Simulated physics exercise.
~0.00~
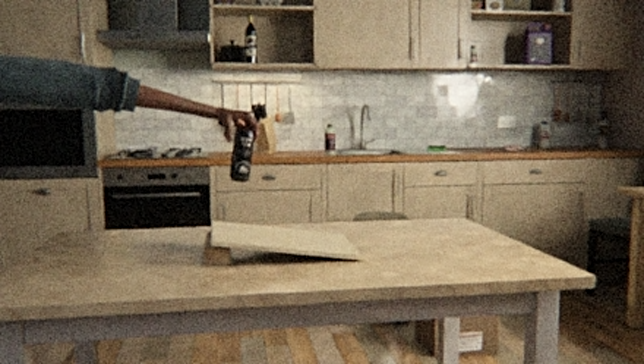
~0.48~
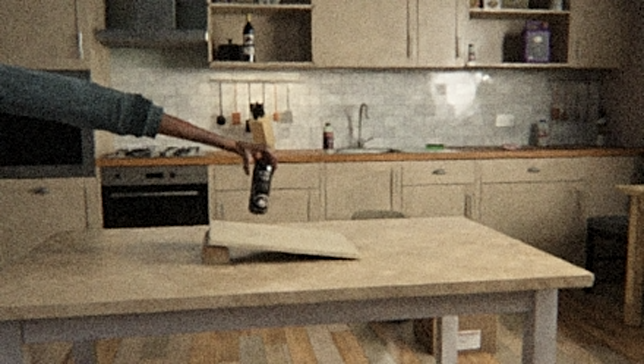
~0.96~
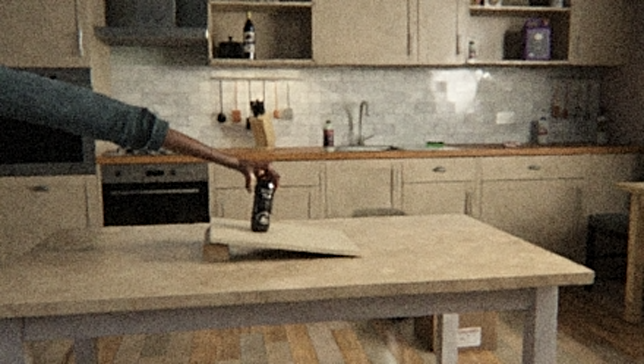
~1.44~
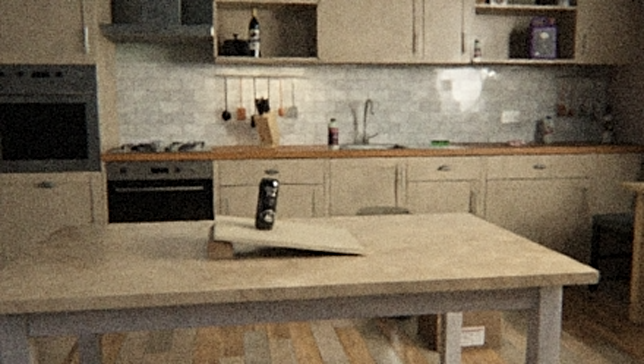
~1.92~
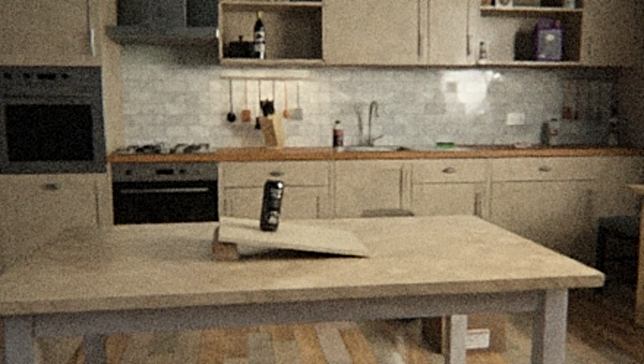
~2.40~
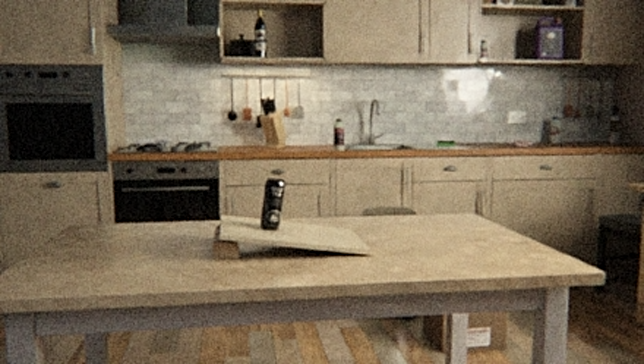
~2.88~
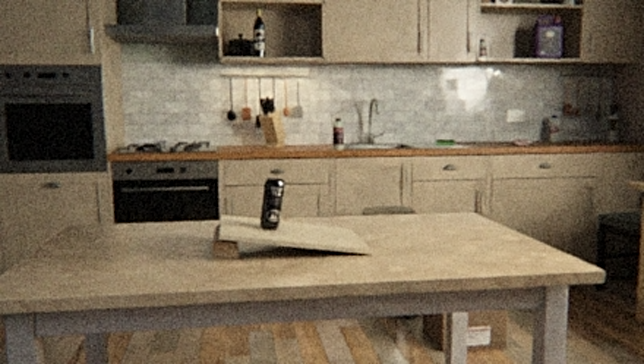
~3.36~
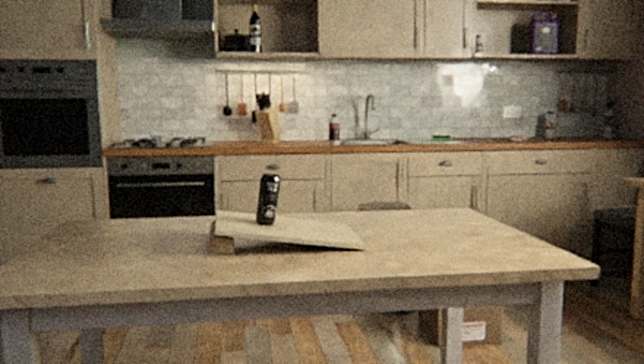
A black can was lowered by a hand reaching in from the left onto a sloping board propped on a block on a kitchen table. The hand let go and drew away, and the can stayed standing there, leaning slightly, without sliding or tipping over.
